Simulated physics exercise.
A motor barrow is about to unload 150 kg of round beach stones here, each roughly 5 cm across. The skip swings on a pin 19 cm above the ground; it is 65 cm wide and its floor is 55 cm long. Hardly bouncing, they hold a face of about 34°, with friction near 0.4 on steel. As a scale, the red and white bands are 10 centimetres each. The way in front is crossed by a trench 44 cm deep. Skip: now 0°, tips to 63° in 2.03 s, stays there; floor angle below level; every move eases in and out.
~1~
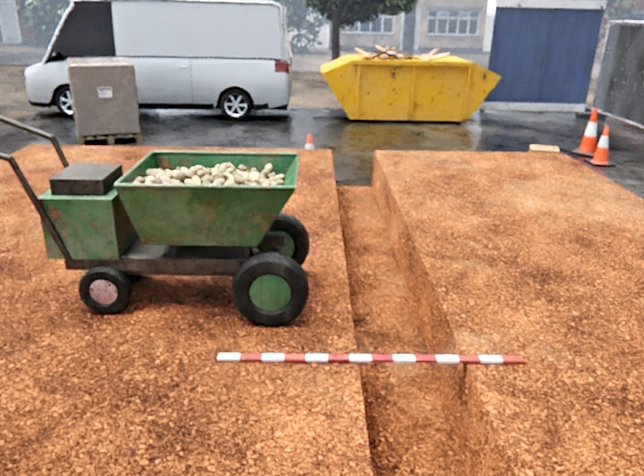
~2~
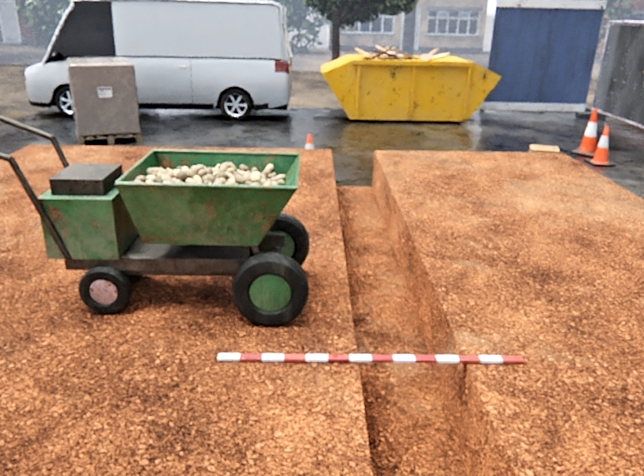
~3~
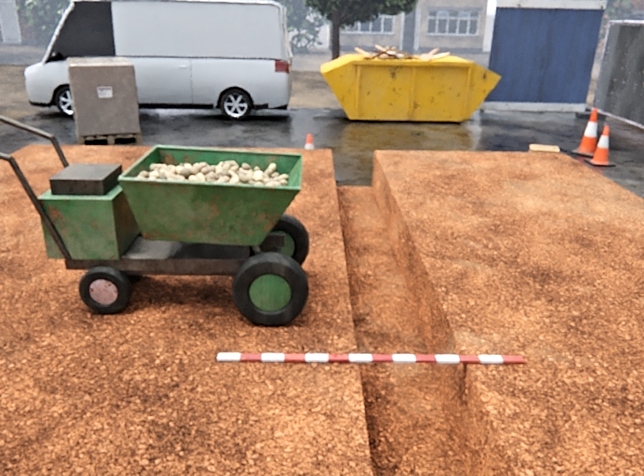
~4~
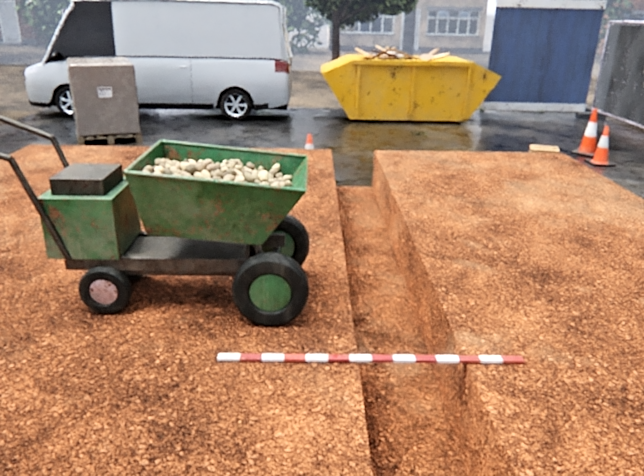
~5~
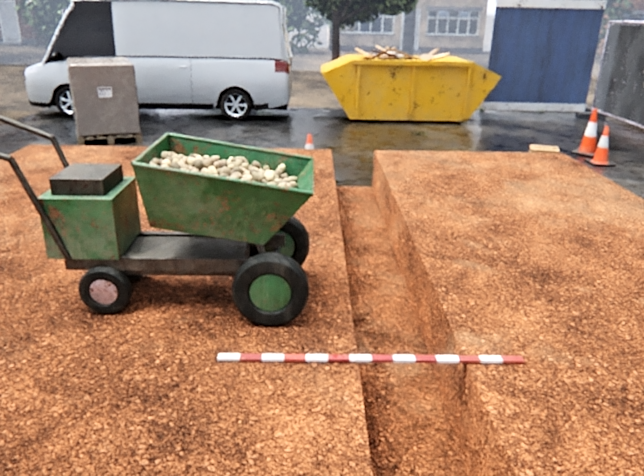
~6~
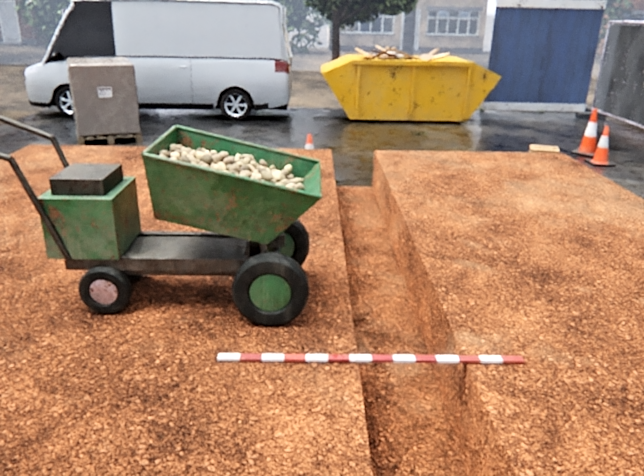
A green motor barrow stands beside a trench, its skip of round pale stones gradually tilting down to the right.
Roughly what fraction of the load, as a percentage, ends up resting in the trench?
Roughly 76 per cent of the load.
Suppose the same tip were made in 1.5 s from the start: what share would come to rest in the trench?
With that change, it comes to around 70 per cent.
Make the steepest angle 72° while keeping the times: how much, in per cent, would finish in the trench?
Close to 100 per cent then.
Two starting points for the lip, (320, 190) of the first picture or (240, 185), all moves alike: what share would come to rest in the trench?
Some 65 and some 70 per cent, in that order.
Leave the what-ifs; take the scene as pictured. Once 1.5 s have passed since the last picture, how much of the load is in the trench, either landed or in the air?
30 per cent or so by then.
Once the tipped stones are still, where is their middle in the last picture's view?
Roughly at (398, 355).
Then, 0.9 s after the last picture the floor is at 53°, 100 % in the skip; the foremost stones are at (376, 229).
Then, 1.5 s after the last picture the floor is at 63°, 70 % in the skip, 30 % in the trench; the foremost stones are at (442, 332).
Then, 1.9 s after the last picture the floor is at 63°, 50 % in the skip, 49 % in the trench, 1 % past the trench; the foremost stones are at (468, 313).
Then, 3.8 s after the last picture the floor is at 63°, 23 % in the skip, 76 % in the trench, 1 % past the trench; the foremost stones are at (491, 318).
